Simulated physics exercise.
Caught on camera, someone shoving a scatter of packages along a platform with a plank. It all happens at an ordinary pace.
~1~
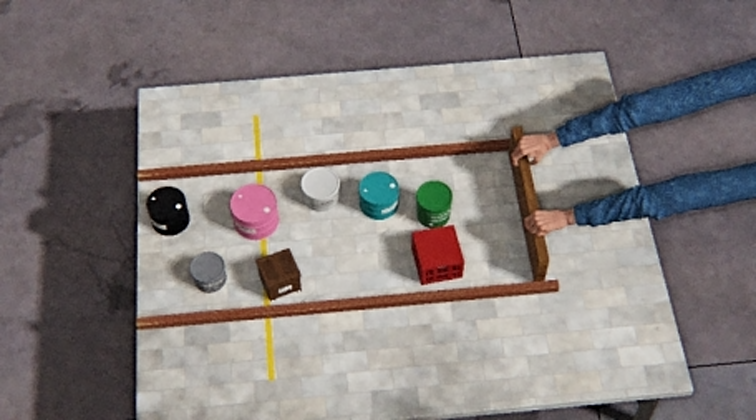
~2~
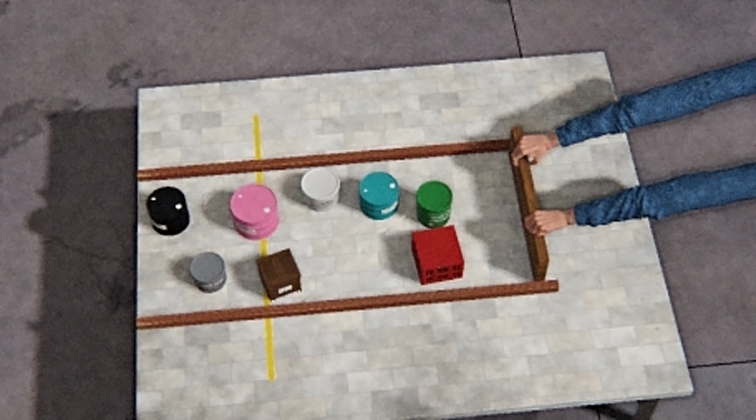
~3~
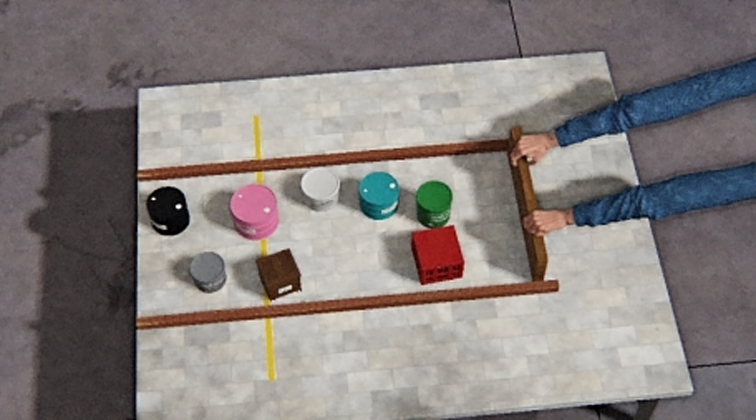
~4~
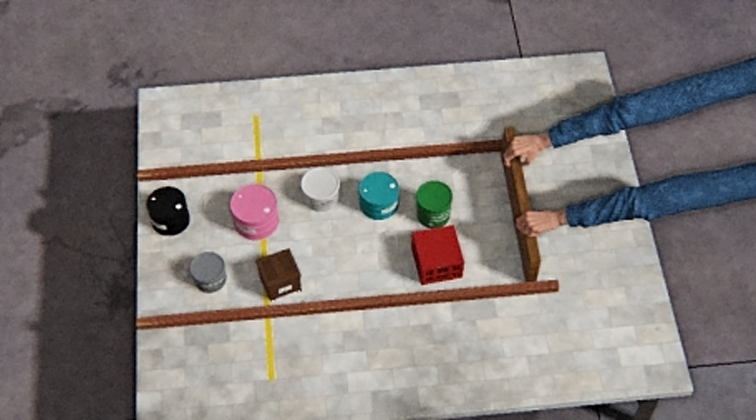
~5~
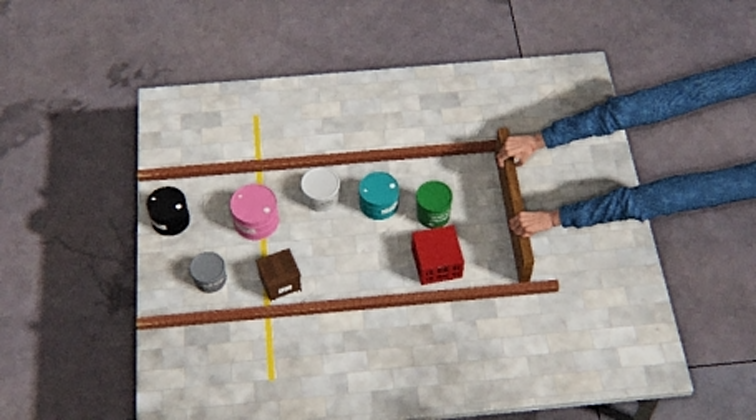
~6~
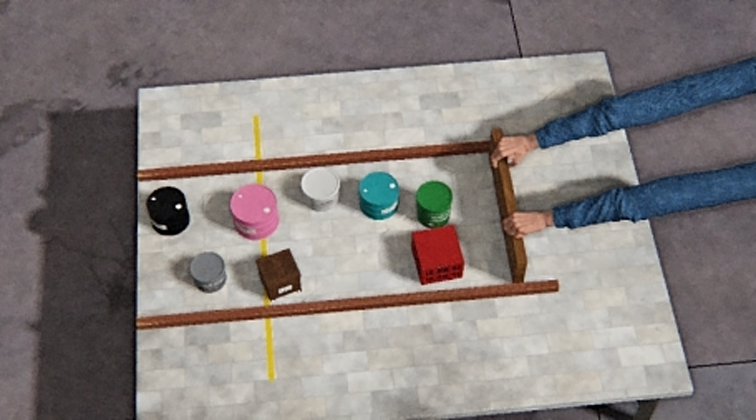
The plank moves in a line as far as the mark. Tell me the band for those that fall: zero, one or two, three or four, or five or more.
The number that fall off is zero.
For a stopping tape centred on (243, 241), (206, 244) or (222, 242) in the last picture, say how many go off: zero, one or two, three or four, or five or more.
For each place: No fall at all; 1 or 2; one to two.
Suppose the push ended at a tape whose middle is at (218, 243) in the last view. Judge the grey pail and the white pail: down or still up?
The grey pail goes over, the white pail holds on.
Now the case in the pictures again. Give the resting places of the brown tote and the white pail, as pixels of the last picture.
The brown tote at (202, 281), the white pail at (216, 184).
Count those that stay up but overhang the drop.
That would be 0.
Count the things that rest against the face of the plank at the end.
In contact: 3.
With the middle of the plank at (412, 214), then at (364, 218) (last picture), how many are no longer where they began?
First 3, then 4.
A little later, none off yet; black canister at rest near (168, 211); grey pail at rest near (209, 273); pink canister at rest near (255, 212).
When it is over, the number that fall off is zero.
